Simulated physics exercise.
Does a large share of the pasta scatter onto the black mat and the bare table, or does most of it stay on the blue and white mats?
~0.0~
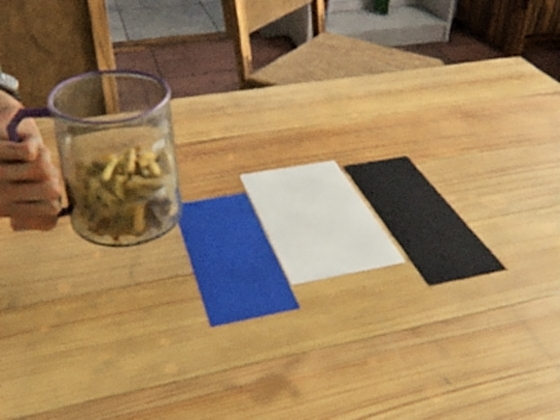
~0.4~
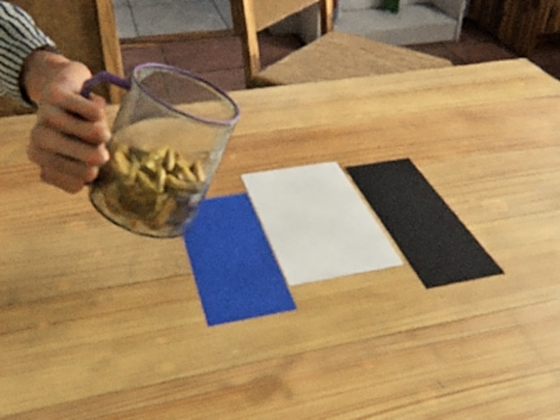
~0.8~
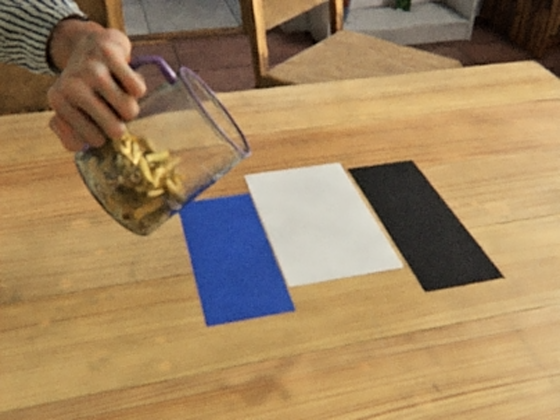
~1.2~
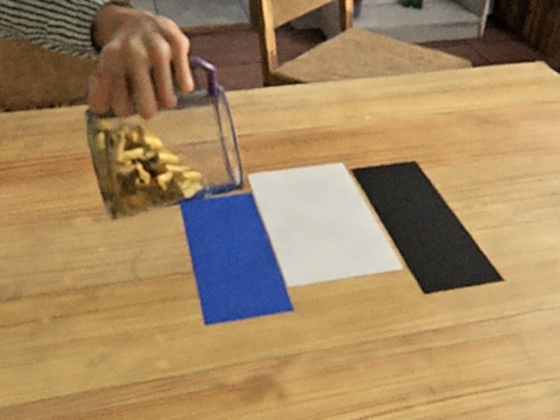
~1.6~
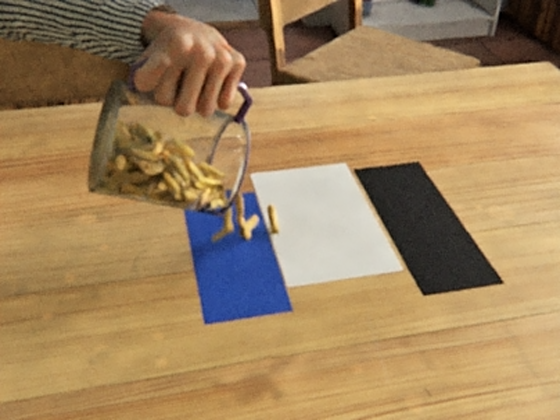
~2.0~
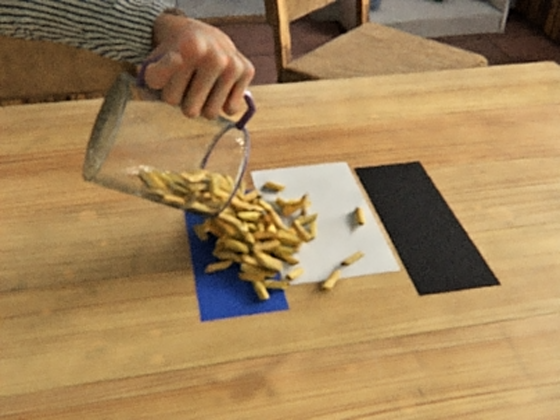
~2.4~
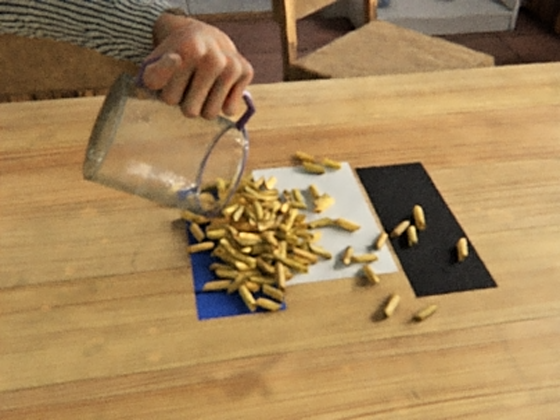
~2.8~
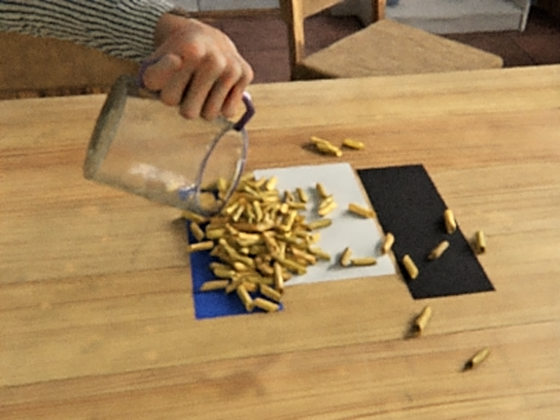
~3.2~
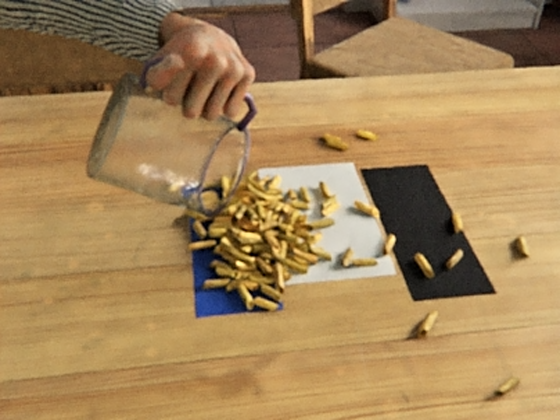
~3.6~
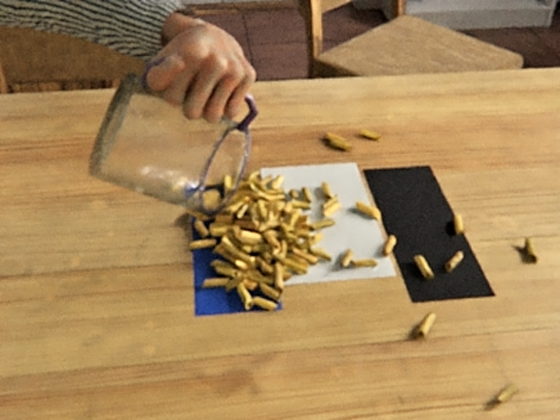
Most of it stays on the blue and white mats, with the largest share on the blue one. Only a few pieces end up on the black mat or the bare wood.
A hand in a striped sleeve holds a clear jug with a purple handle, partly filled with short pieces of dry pasta, at the left of a wooden table seen from slightly above. Blue, white and black mats lie side by side from left to right, with a chair behind. The hand tips the jug over toward the right, and a few pieces drop onto the blue mat. Then the rest pours out in a heap, with some pieces tumbling rightward. The emptied jug stays tipped over a pile covering much of the blue and white mats, with a few strays on the black mat and bare wood.
